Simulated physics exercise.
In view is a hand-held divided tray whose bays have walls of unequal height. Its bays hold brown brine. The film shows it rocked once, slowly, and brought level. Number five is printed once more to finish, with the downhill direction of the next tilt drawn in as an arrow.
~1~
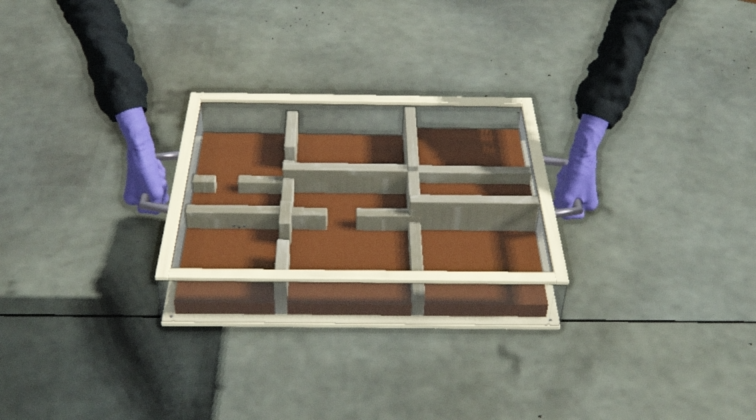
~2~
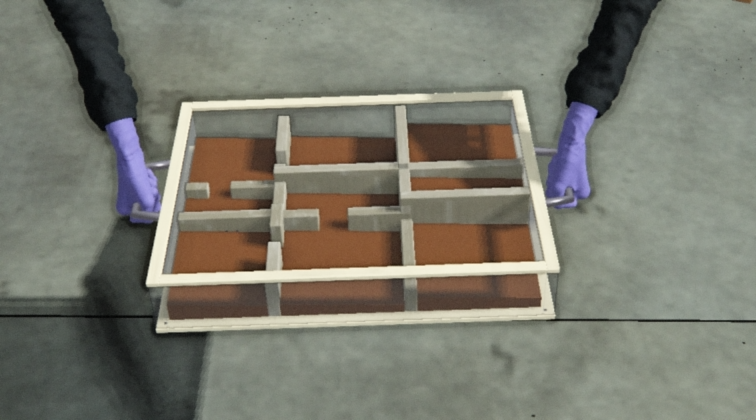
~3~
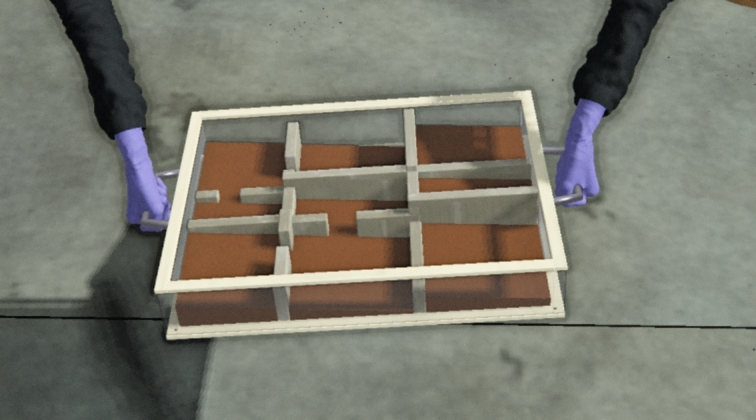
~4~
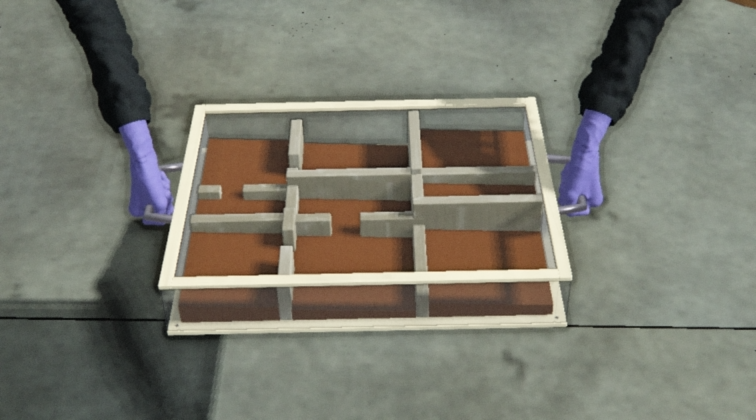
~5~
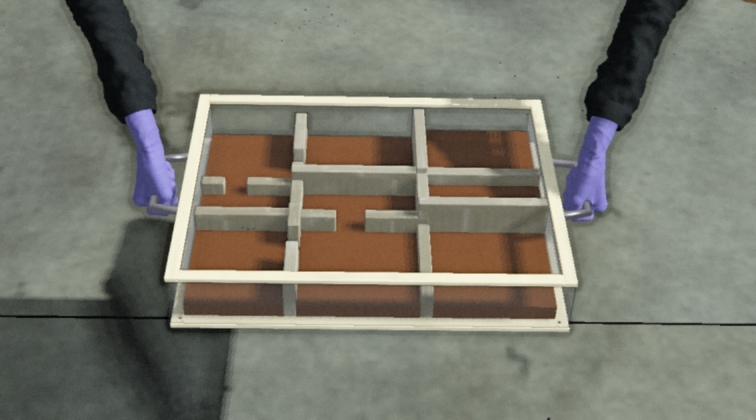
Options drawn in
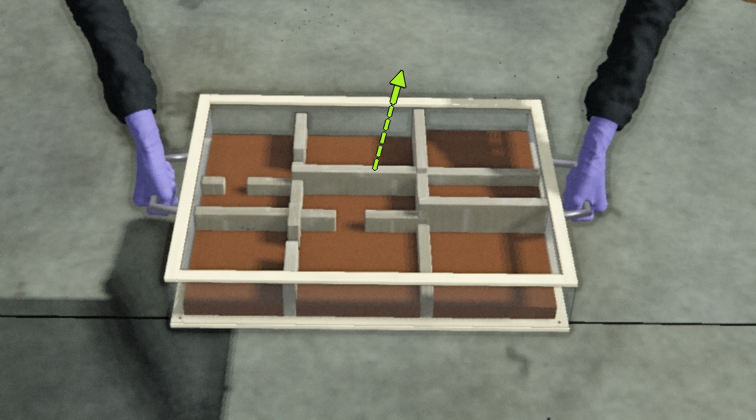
On a grey concrete floor, two purple-gloved hands held a divided tray of brown contents by its side handles, tilted it slightly down to the left, then brought it back level.
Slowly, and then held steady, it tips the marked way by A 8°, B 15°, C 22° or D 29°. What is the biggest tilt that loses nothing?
Use slope C.
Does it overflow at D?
Yes, that goes wrong.
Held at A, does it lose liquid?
No.
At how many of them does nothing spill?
Three of the four.
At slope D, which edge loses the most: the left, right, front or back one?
Over the back one.
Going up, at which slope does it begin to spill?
Slope D.
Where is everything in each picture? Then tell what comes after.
In the first picture, the tray is level; deepest in the centre right bay, at (473, 198), shallowest in the back middle.
In the second picture, tipped about 4° down to the left; no wall is crossed.
In the third picture, tipped about 6° down to the left; no wall is crossed.
In the fourth picture, tipped about 3° down to the left; no wall is crossed.
In the fifth picture, the tray is level; deepest in the centre right bay, at (482, 200), shallowest in the centre left.
The arrow ends at (400, 76).
Choosing A, nothing spills; the back right bay holds the most.
Choosing B, nothing spills; the back right bay holds the most.
Choosing C, nothing spills; the back middle bay holds the most.
Choosing D, about 6 % goes over the rim.
